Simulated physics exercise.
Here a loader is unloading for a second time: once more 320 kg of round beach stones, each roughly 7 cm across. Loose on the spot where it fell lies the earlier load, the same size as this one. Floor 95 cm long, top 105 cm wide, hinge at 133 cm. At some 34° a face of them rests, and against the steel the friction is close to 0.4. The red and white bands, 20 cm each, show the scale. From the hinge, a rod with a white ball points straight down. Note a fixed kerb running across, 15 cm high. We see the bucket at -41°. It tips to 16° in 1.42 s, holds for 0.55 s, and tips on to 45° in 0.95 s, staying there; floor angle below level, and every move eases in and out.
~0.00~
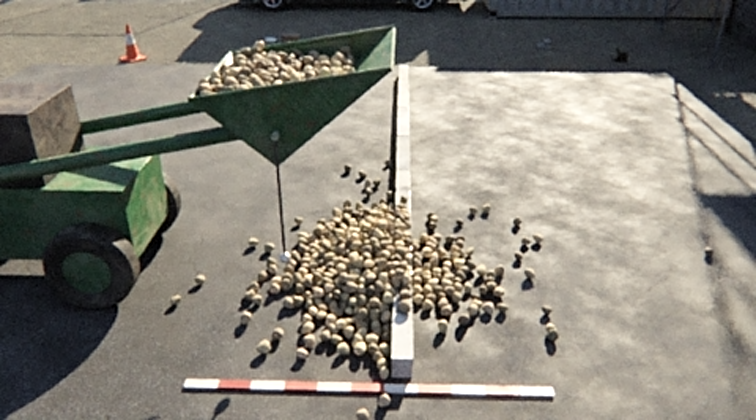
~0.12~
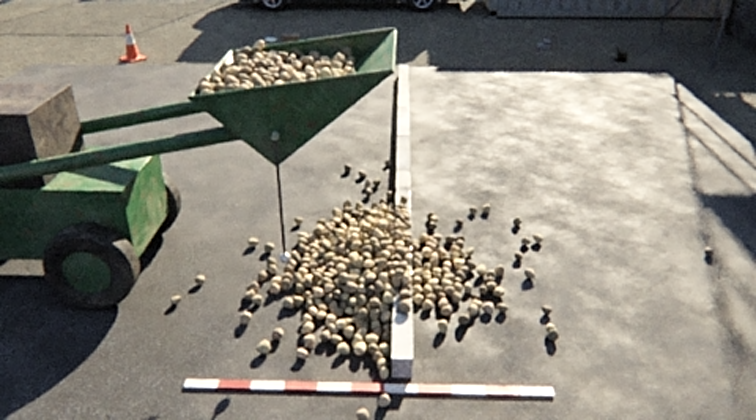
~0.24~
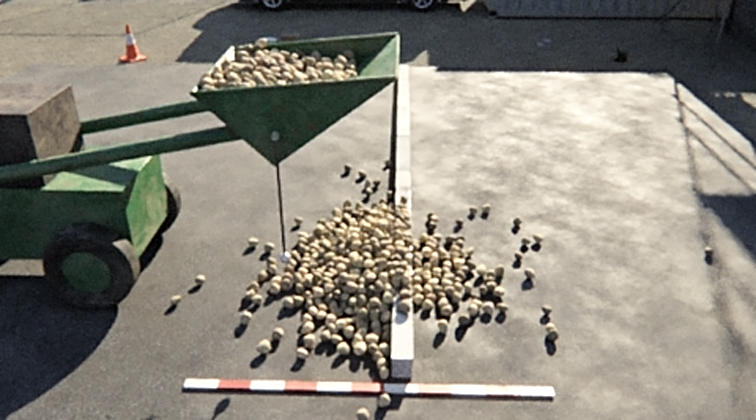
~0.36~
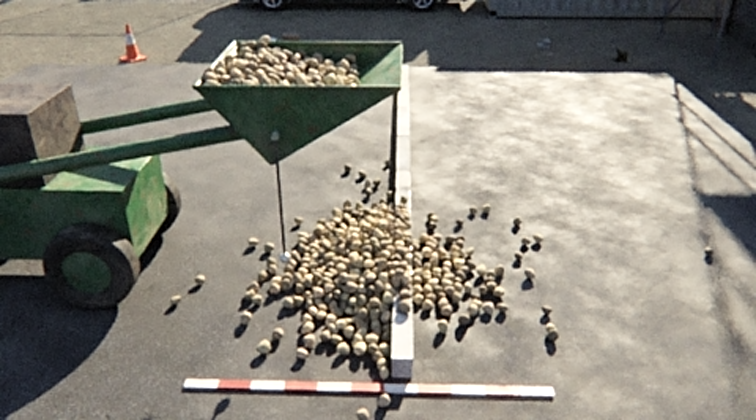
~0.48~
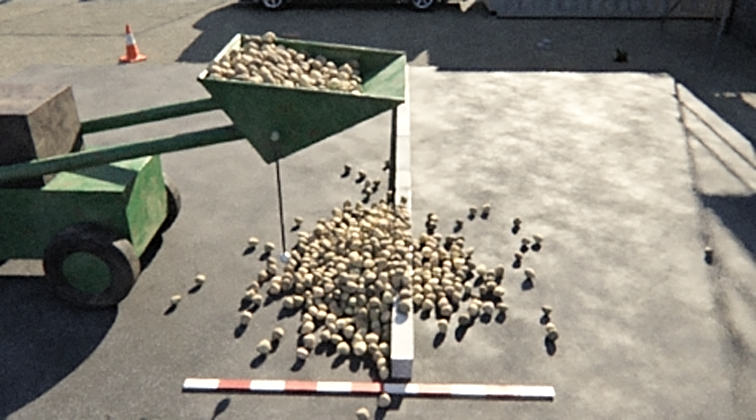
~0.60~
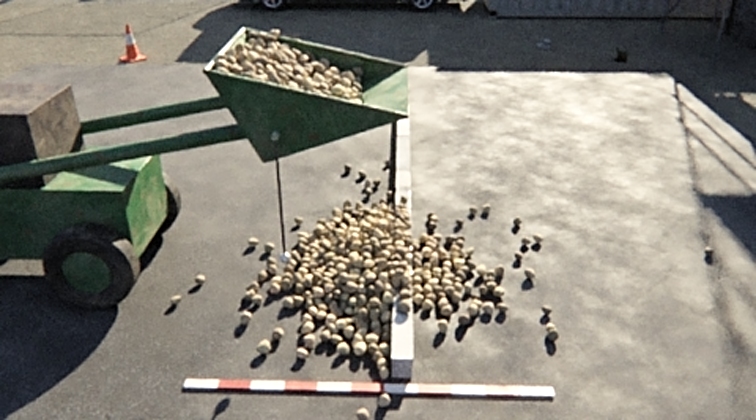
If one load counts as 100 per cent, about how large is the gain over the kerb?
Around 88 per cent.
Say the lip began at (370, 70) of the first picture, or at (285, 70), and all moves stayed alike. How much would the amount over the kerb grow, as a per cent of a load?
Roughly 70 and 10 per cent, in that order.
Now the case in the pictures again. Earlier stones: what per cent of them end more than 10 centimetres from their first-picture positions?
The answer is about 5 per cent.
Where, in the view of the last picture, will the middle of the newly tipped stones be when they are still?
(452, 261).
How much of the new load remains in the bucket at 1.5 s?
Roughly 95 per cent is still inside.
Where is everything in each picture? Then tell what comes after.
In the first picture, lip at (392, 69), floor tilted -41°, highest stones at (270, 57). The earlier load is highest near (392, 244), 25 cm above ground level, 86 % on this side of the kerb, 15 % over the kerb.
In the second picture, the bucket is at -40°, its lip at (393, 71); the top of the load is at (271, 56); the stones move at 0.1 m/s on average.
In the third picture, lip at (397, 78), floor tilted -37°, highest stones at (253, 58); the stones move at 0.1 m/s on average.
In the fourth picture, the bucket is at -32°, its lip at (401, 88); the top of the load is at (252, 52); the stones move at 0.2 m/s on average.
In the fifth picture, lip at (405, 102), floor tilted -26°, highest stones at (254, 48); the stones move at 0.2 m/s on average.
In the sixth picture, lip at (408, 117), floor tilted -19°, highest stones at (256, 43); the stones move at 0.2 m/s on average.
After 1.1 s the floor is at 7°; in per cent of one load, 100 in the bucket, 86 on this side of the kerb, 15 over the kerb; the foremost stones are at (559, 271).
After 1.5 s the floor is at 16°; in per cent of one load, 96 in the bucket, 89 on this side of the kerb, 15 over the kerb; the foremost stones are at (559, 271).
After 3.4 s the floor is at 45°; in per cent of one load, 0 in the bucket, 97 on this side of the kerb, 103 over the kerb; the foremost stones are at (620, 286).
After 5.9 s the floor is at 45°; in per cent of one load, 0 in the bucket, 98 on this side of the kerb, 103 over the kerb; the foremost stones are at (620, 286). Net gain over the kerb, 88.
